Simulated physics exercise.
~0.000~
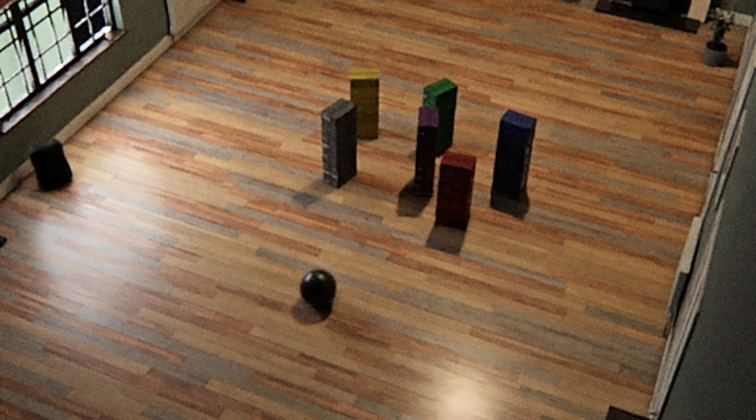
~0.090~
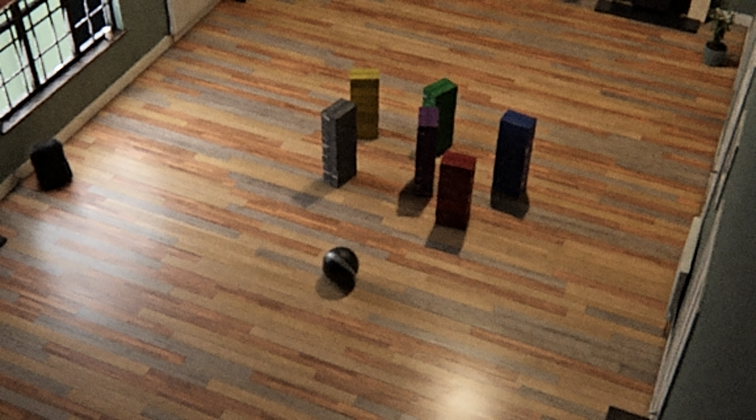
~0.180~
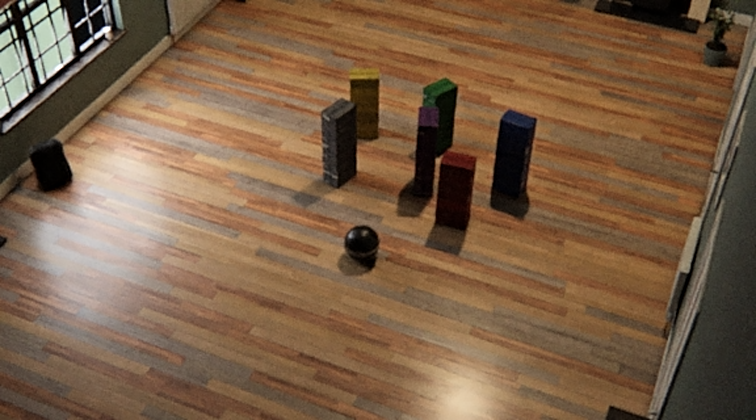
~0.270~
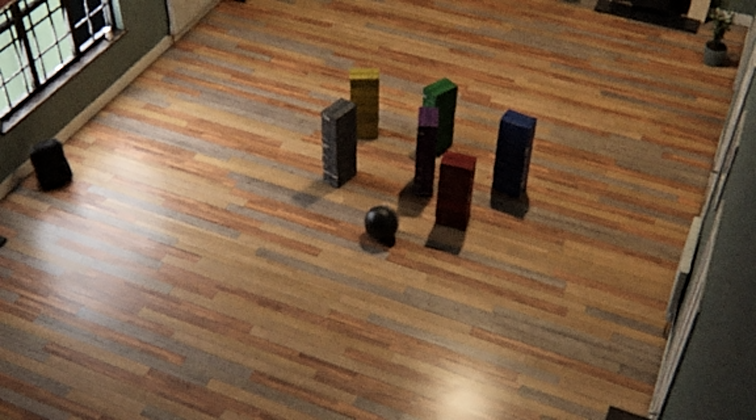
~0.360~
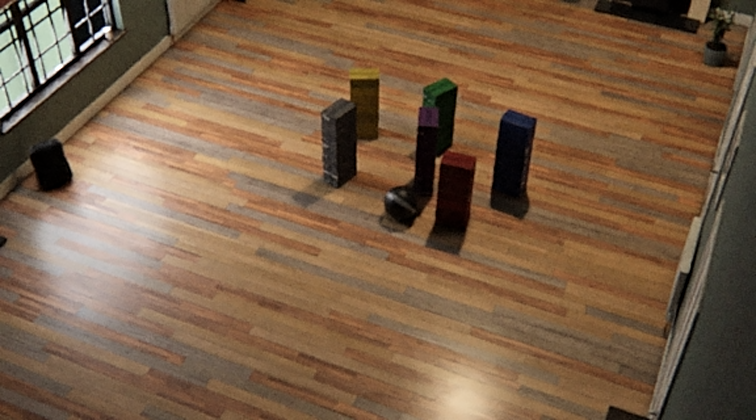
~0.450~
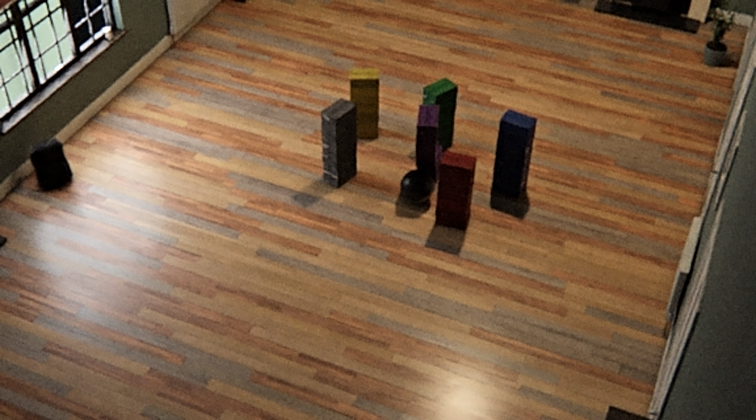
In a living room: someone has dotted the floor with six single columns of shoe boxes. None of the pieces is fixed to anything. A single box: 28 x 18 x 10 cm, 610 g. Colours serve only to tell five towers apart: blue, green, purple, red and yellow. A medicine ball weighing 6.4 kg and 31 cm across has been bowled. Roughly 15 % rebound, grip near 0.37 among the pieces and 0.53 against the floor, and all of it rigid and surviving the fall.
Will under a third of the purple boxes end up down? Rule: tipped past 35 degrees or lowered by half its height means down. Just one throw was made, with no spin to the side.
No, more than a third will.
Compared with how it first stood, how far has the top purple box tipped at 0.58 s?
Some 15°.
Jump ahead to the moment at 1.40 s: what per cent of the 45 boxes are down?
By then 15 %.
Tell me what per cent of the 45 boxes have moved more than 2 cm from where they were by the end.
30 percent.
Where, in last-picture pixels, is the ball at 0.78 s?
It sits close to pixel (464, 154).
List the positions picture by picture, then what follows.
In the first picture (pixels give the middle of a visible side), ball (319, 288) 1.42 m from contact, 3.5 m/s; top purple box (428, 116); top green box (441, 86); none has stirred.
In the second picture, ball (341, 265) 1.11 m from contact, 3.5 m/s; top purple box (428, 116).
In the third picture, ball (362, 243) 80 cm from contact, 3.5 m/s; top purple box (428, 116).
In the fourth picture, ball (382, 223) 48 cm from contact, 3.5 m/s; top purple box (428, 116).
In the fifth picture, ball (401, 203) 17 cm from contact, 3.5 m/s; top purple box (428, 116).
In the sixth picture, ball (417, 186) after contact, 2.2 m/s; top purple box (428, 115) 6° from how it stood; top yellow box (365, 74); movement in 8 of them.
After 0.58 s, ball still moving; none of the 8 purple boxes down (0 of 45 in all colours); top purple box 16° from how it stood.
After 0.78 s, ball still moving; 5 of the 8 purple boxes down (5 of 45 in all colours); top purple box 35° from how it stood, 39 cm lower; top green box 34 mm from its place.
After 1.40 s, ball still moving; 7 of the 8 purple boxes down (7 of 45 in all colours); top purple box on its side; top green box 15° from how it stood.
After 2.02 s, ball still moving; 7 of the 8 purple boxes down (13 of 45 in all colours); top purple box on its side; top green box on its side.
In the end (3.4 s), ball rolling away; 7 of the 8 purple boxes down (13 of 45 in all colours); top purple box on its side; top green box on its side. That is 88 per cent. From the last view, middles, top purple box near (414, 211), top green box near (387, 96).
